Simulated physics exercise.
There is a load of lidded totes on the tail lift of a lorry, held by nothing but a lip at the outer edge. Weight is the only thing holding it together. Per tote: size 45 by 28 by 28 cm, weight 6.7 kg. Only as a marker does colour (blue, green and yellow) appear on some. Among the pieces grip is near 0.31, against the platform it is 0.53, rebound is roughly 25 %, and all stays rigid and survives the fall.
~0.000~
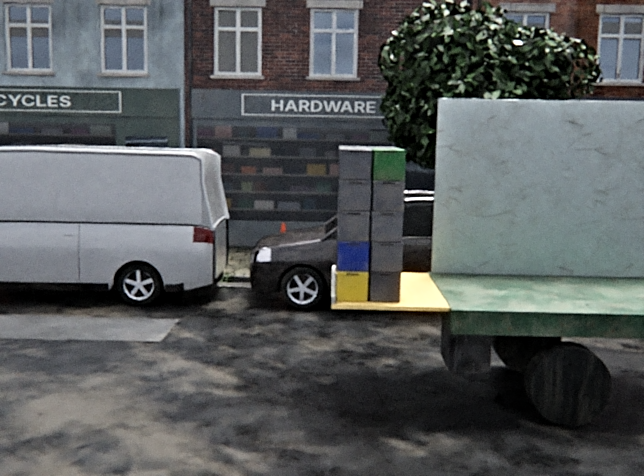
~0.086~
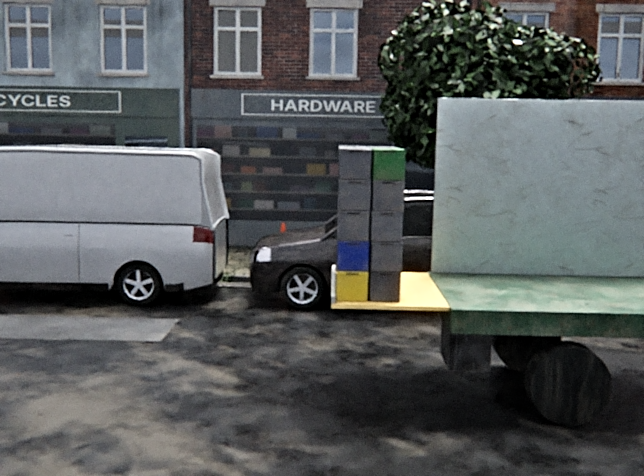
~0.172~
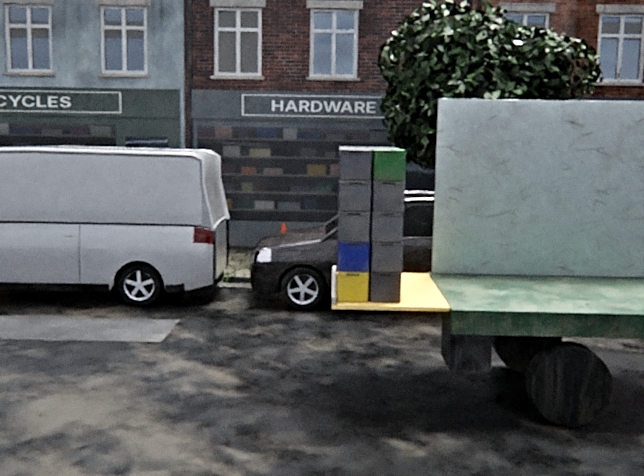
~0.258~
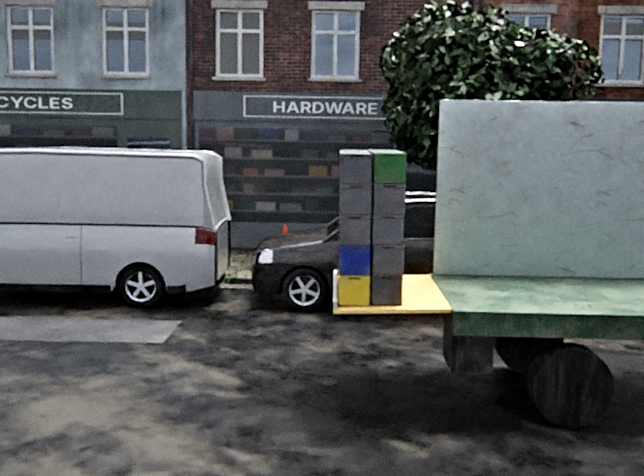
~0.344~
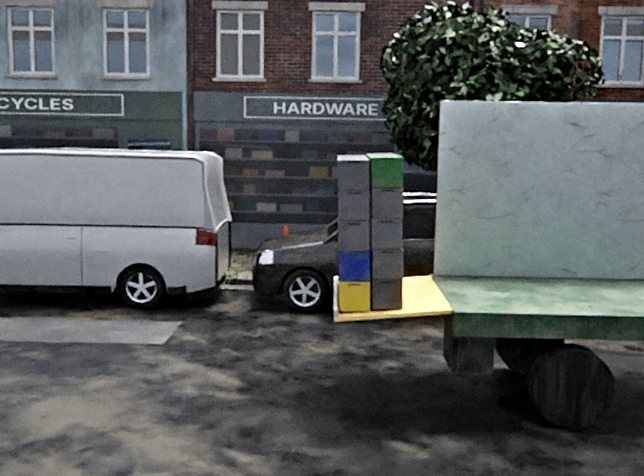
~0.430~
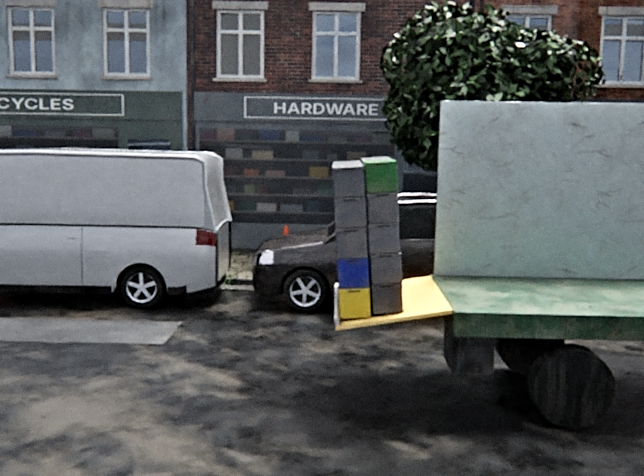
The clip shows stacked totes, mostly grey with a few coloured ones, on a yellow tail lift platform behind a lorry on a shop-lined street; the platform stays level at first, then its outer end slopes downward and the stacks lean slightly left.
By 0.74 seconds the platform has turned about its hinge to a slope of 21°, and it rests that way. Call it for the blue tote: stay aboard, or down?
Down.
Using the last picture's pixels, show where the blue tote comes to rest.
At about (274, 394).
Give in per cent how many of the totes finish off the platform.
It works out at roughly 70 per cent.
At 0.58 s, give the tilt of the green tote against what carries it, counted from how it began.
I'd estimate close to 5°.
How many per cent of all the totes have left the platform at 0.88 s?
By that time it is 30 percent.
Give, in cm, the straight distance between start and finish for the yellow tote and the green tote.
The yellow one ends around 30 cm from its start and the green one around 330 cm.
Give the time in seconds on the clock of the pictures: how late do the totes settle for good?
Roughly 4.0 s.
By 0.58 s, slope 17°; none of the 30 totes off the platform, 30 disturbed; blue tote tilted 5°; yellow tote tilted 5°.
By 0.88 s, slope 21°; 9 of the 30 totes off the platform; blue tote tilted 19°; green tote tilted 18°.
By 1.26 s, slope 21°; 21 of the 30 totes off the platform; blue tote on its side; green tote on its side.
When it is over (4.3 s), slope 21°; 21 of the 30 totes off the platform; blue tote on its side; green tote on its side; yellow tote tilted 15°. In pixels of the last frame, middles, blue tote near (274, 394), green tote near (114, 413).
